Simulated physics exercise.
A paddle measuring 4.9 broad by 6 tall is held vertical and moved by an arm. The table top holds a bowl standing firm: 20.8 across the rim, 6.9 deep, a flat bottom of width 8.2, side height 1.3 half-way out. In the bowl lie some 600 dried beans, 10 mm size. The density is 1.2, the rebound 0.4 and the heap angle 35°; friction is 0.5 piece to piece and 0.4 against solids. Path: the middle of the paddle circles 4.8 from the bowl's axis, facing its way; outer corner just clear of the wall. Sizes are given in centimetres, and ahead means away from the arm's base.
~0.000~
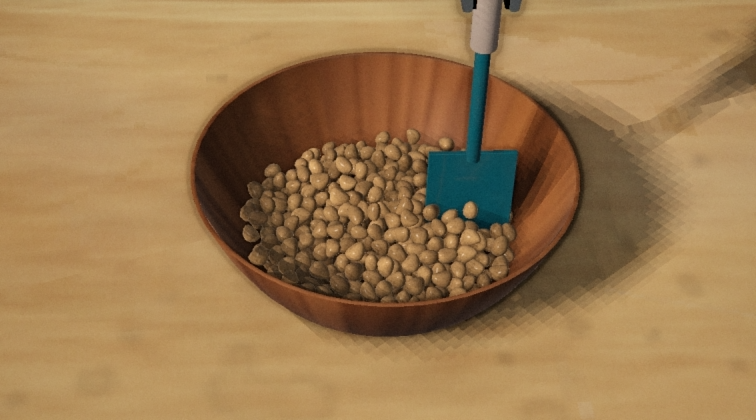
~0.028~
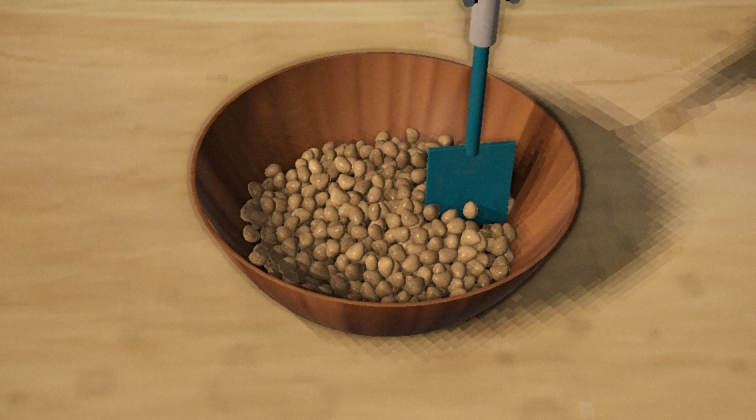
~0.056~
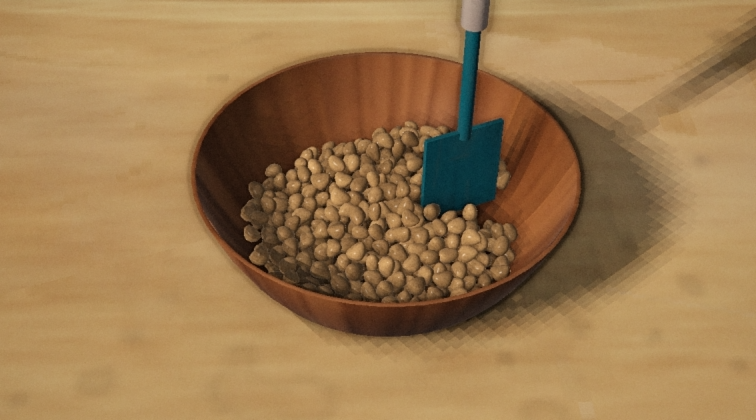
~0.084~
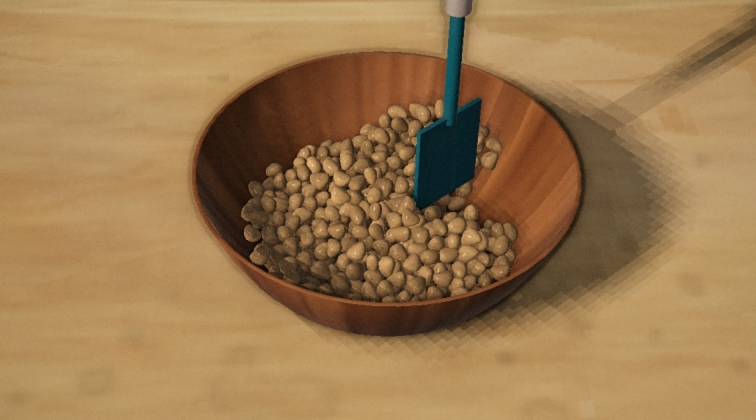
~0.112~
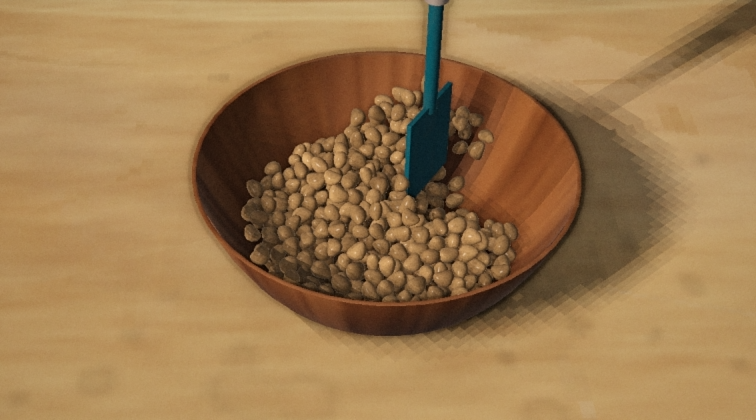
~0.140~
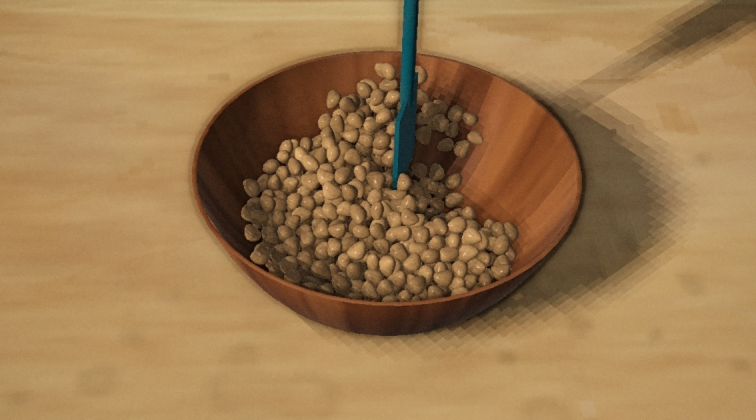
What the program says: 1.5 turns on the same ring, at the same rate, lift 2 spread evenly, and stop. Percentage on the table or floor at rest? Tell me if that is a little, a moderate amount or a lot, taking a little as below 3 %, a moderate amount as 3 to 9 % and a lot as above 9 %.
A moderate amount, from 3 to 9 %.
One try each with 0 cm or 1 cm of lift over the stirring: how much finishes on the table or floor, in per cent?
Around 15 percent, then 15 percent.
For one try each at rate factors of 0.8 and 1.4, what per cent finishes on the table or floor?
I'd expect about 0 per cent, then about 20 per cent.
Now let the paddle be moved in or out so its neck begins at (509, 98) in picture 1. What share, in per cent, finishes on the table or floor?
About 0 %.
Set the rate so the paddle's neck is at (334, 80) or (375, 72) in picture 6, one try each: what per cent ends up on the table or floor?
About 20 and 10 %.
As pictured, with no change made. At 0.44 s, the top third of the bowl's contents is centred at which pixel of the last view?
Roughly at (400, 272).
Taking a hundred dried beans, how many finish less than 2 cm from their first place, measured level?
Around 25 per cent.
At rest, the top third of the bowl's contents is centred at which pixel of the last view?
The centre sits around (415, 208) in the last picture.
After 0.44 s, 255° round, highest piece 9 above the table; 590 in the bowl, 8 on the table or floor, 7 in flight or on the tool.
After 0.73 s, 77° round, highest piece 7 above the table; 573 in the bowl, 31 on the table or floor, 1 in flight or on the tool.
After 1.08 s, 180° round, highest piece 6 above the table; 571 in the bowl, 34 on the table or floor.
After 1.78 s, 180° round, highest piece 6 above the table; 571 in the bowl, 34 on the table or floor.
In the end, 571 in the bowl, 34 on the table or floor. That is 6 % on the table or floor.
